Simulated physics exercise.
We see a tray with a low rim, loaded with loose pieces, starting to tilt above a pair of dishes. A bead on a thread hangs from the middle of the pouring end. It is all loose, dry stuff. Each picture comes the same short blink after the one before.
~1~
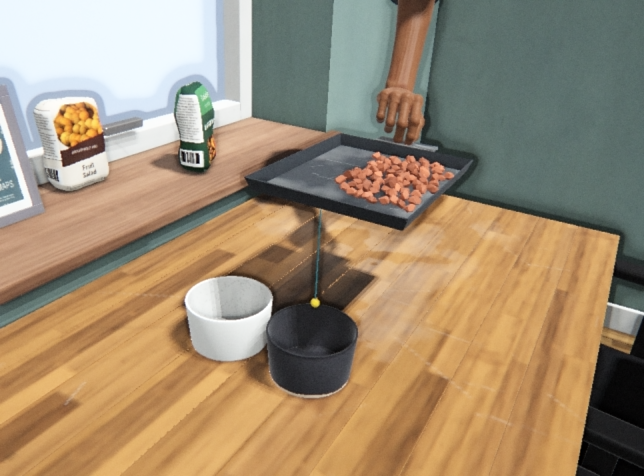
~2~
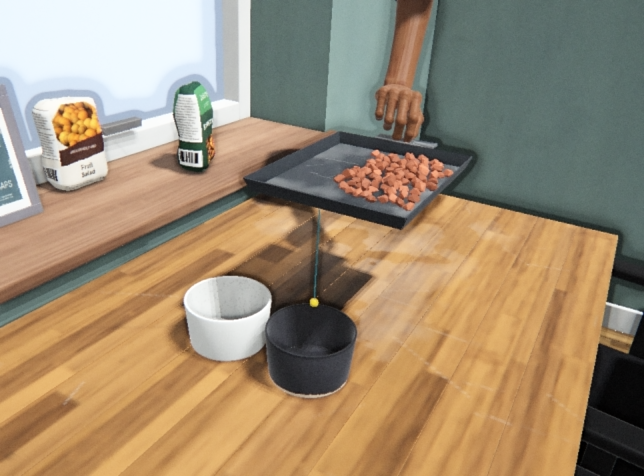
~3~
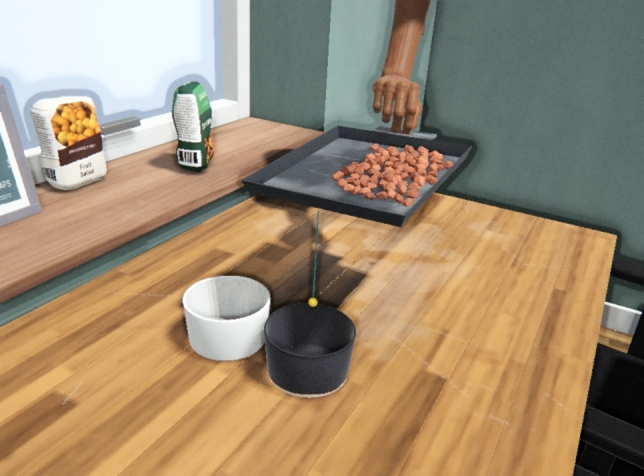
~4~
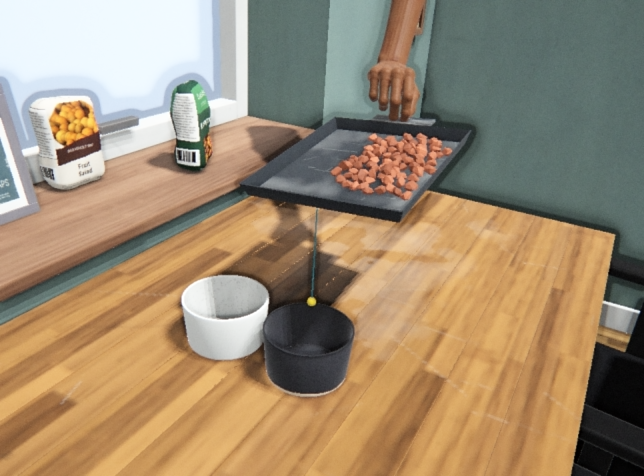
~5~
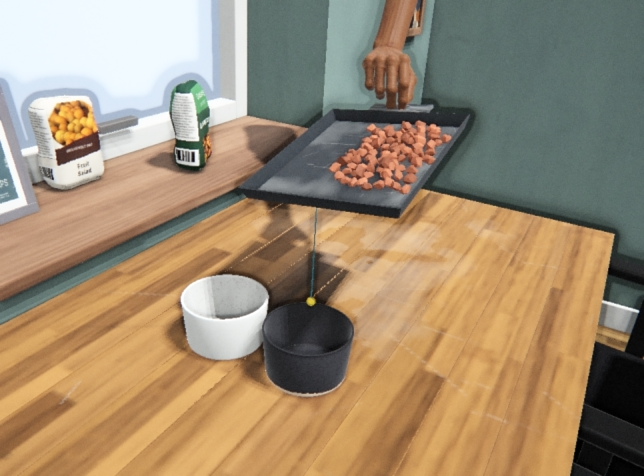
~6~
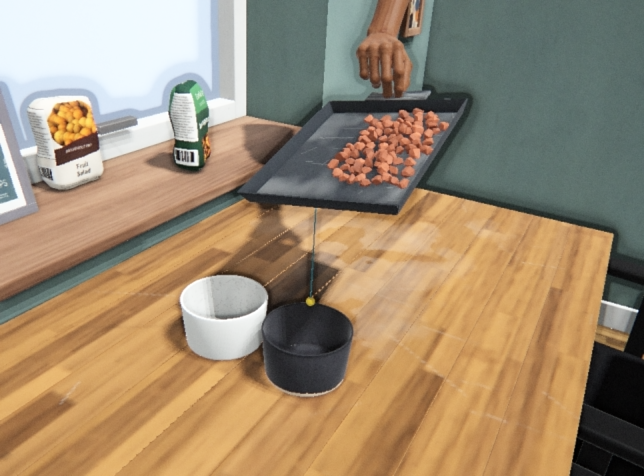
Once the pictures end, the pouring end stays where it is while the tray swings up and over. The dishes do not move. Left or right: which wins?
The left-hand one ends fuller.
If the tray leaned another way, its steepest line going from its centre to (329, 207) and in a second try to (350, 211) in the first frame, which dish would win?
One: The right dish. Two: The dish on the right.
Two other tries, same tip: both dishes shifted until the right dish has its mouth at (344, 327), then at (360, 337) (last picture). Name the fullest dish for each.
One: The dish on the left. Two: The left dish.
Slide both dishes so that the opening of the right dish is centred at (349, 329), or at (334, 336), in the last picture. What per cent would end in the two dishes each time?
Near 70 % and 80 %.
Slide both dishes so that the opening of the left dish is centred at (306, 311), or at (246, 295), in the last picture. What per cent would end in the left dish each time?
Near 10 % and 90 %.
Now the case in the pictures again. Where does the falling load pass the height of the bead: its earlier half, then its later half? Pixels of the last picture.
First near (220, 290), later near (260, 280).
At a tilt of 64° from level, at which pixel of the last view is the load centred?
At about (271, 198).
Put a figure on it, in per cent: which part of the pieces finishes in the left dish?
About 70 per cent.
Soon after the last picture, tray tipped steeply; most on the tray; about a quarter in the air.
A little later, tray tipped past a quarter turn; a small part on the tray; a small part in the right dish; about two thirds in the left dish; a small part outside both; a small part in the air.
Later still, tray tipped past a quarter turn; a small part in the right dish; about two thirds in the left dish; about a quarter outside both.
At rest, tray tipped past a quarter turn; a small part in the right dish; about two thirds in the left dish; about a quarter outside both.
